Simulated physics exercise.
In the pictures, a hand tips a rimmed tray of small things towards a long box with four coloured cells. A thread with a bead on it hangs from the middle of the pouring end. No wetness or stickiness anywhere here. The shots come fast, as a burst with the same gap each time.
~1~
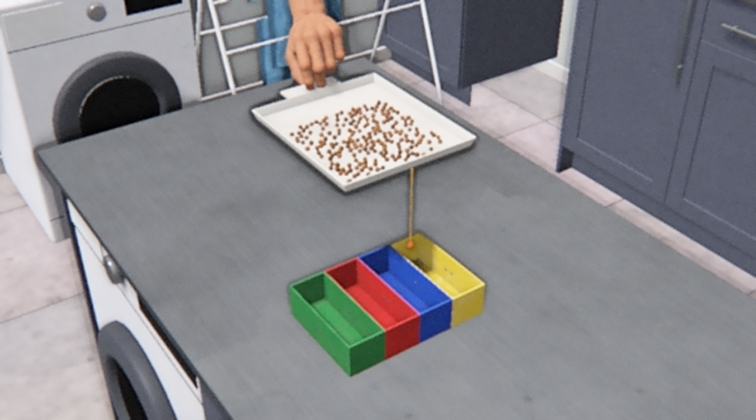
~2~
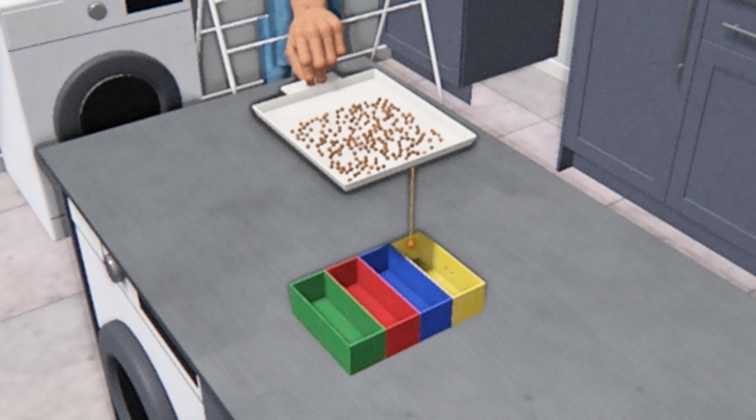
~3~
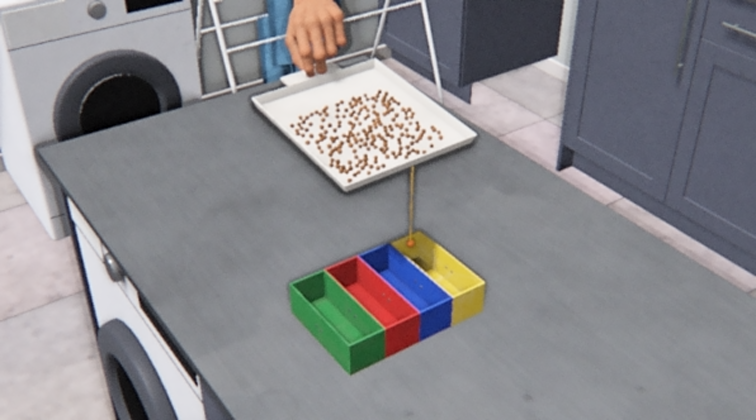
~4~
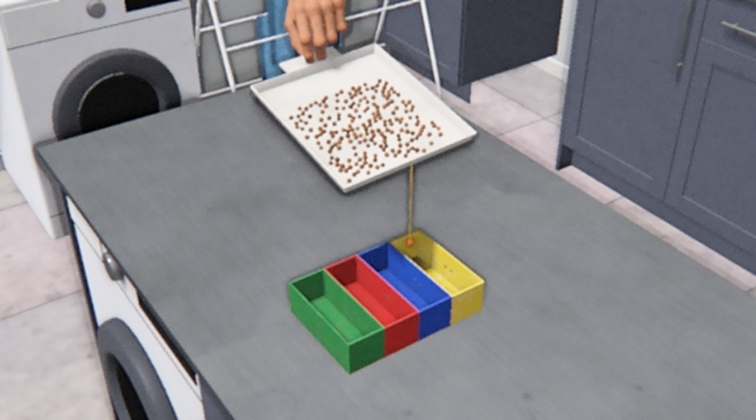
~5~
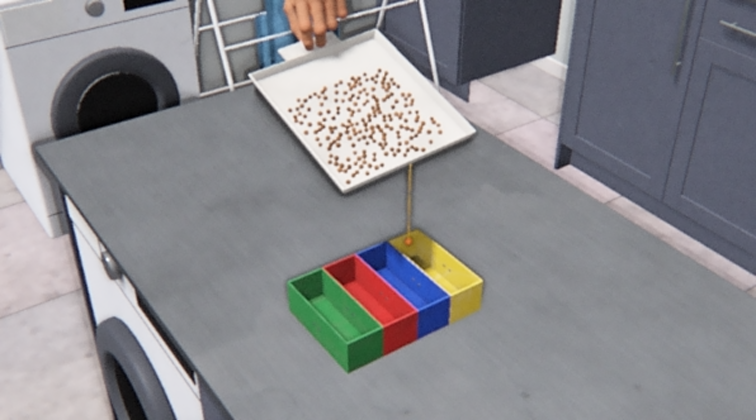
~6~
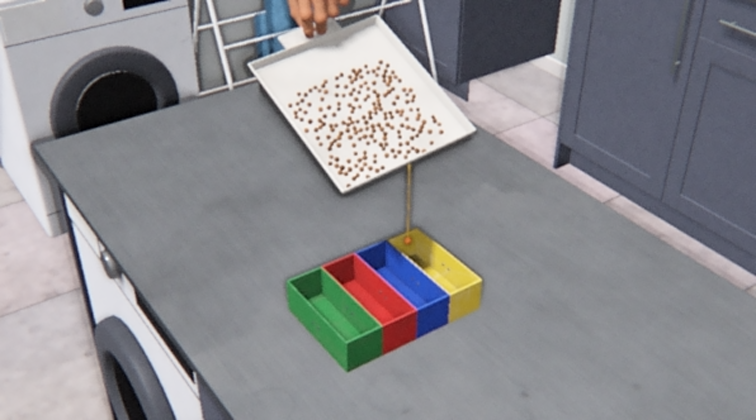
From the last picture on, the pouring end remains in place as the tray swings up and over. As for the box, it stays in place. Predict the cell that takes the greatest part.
I would say the red cell.
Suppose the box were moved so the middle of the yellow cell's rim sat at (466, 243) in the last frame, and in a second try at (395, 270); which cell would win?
First place: Green; second place: The blue one.
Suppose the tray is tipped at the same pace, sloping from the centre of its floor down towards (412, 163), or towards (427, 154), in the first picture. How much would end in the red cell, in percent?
About 10 % and about 0 %.
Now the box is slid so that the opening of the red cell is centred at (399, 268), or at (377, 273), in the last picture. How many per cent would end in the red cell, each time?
Approximately 30 percent, followed by approximately 40 percent.
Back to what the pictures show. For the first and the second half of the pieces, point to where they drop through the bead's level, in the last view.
Earlier portion about (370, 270); later portion about (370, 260).
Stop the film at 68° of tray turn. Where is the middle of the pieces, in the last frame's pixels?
The middle of the pieces shows up near (377, 174).
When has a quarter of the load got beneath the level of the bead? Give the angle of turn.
It is at around 85 degrees.
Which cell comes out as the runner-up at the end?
Ranked second: That blue cell.
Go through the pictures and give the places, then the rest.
In the first frame, corners of the pouring end (346, 182) and (471, 137), level; middle of the load (364, 137), cereal balls; bead on its thread (410, 245); green cell (367, 351); red cell (402, 334); blue cell (436, 318); yellow cell (468, 303).
In the second frame, corners of the pouring end (346, 181) and (471, 135), level; middle of the load (364, 135).
In the third frame, corners of the pouring end (346, 183) and (472, 134), tipped barely, lowest at the left corner; middle of the load (364, 131).
In the fourth frame, corners of the pouring end (346, 184) and (471, 132), tipped a little, lowest at the left corner; middle of the load (364, 125).
In the fifth frame, corners of the pouring end (344, 186) and (471, 130), tipped clearly, lowest at the left corner; middle of the load (363, 120).
In the sixth frame, corners of the pouring end (344, 187) and (471, 128), tipped clearly, lowest at the left corner; middle of the load (364, 117), roughly half on the move; green cell (364, 346); red cell (399, 330); blue cell (433, 314); yellow cell (465, 299).
Just after the last frame, tray tipped steeply; the larger part on the tray; just a few in the red cell; just a few in the yellow cell; just a few in the green cell; about a tenth falling or outside the box.
A moment on, tray tipped past a quarter turn; just a few on the tray; roughly half in the red cell; roughly a quarter in the blue cell; about a tenth in the yellow cell; about a tenth in the green cell; about a tenth falling or outside the box.
Further on, tray tipped past a quarter turn; roughly half in the red cell; roughly a quarter in the blue cell; about a tenth in the yellow cell; about a tenth in the green cell; just a few falling or outside the box.
When it is over, tray tipped past a quarter turn; roughly half in the red cell; roughly a quarter in the blue cell; about a tenth in the yellow cell; about a tenth in the green cell; just a few outside the box.
